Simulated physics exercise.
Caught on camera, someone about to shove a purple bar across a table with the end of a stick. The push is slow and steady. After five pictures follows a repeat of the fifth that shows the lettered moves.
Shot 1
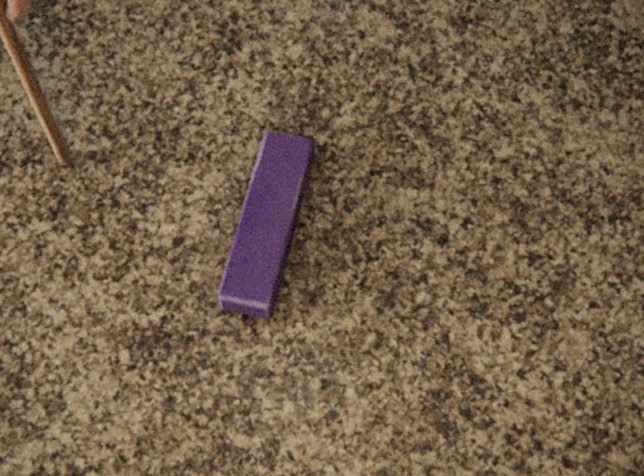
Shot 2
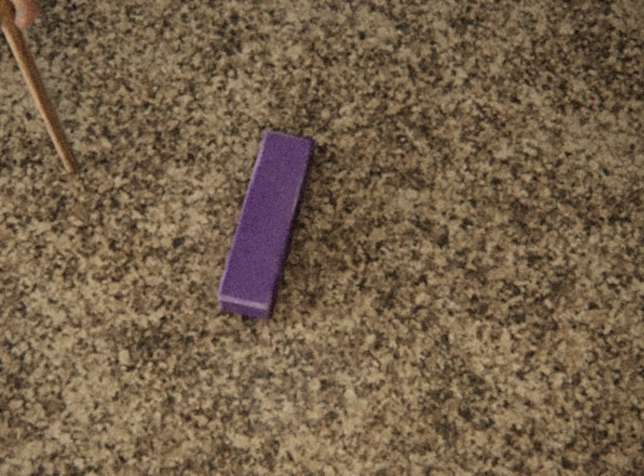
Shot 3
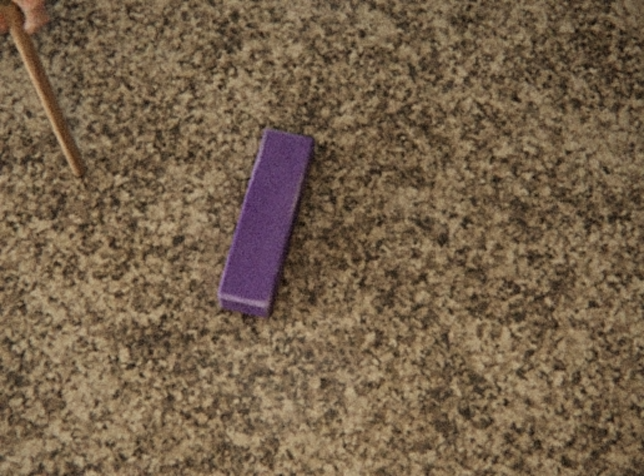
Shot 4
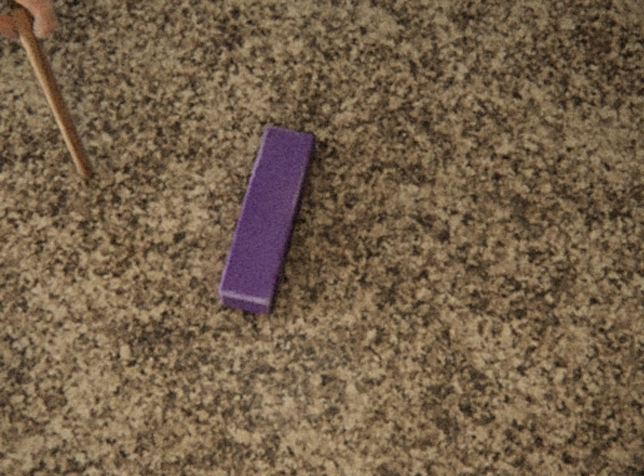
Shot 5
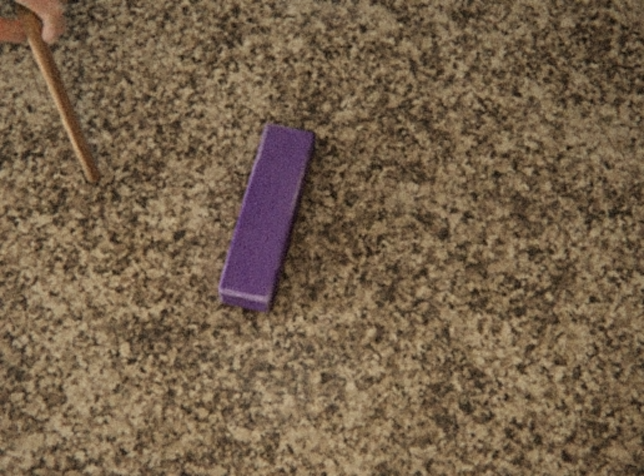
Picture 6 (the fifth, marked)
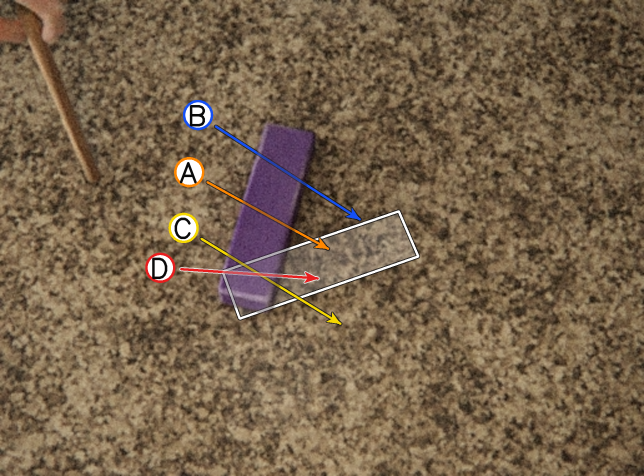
Hand-held wooden stick moving slowly right and slightly down at upper left, while a purple bar lies almost still on a speckled surface.
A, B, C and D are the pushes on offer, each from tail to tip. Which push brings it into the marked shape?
Stroke B puts it in the outline.
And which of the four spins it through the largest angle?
That is B.
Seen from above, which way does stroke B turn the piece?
Clockwise.
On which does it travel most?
Stroke A.
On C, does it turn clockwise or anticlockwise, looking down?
On that stroke, anticlockwise.
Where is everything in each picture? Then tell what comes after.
The first frame shows purple bar (267, 215).
The second frame shows purple bar (266, 215).
The third frame shows purple bar (267, 214).
The fourth frame shows purple bar (268, 211).
The fifth frame shows purple bar (267, 208).
On the copy, A from (208, 182) to (328, 249); B from (216, 126) to (360, 219); C from (202, 239) to (341, 324); D from (181, 269) to (318, 278).
On B. First, foot of the stick (268, 160), piece (274, 211).
Then, foot of the stick (320, 194), piece (304, 233).
Finally, foot of the stick (360, 220), piece (321, 251); it fills the outline.
By contrast, A leaves the piece out of the outline, at (345, 265); C leaves the piece out of the outline, at (319, 213); D leaves the piece out of the outline, at (321, 204).
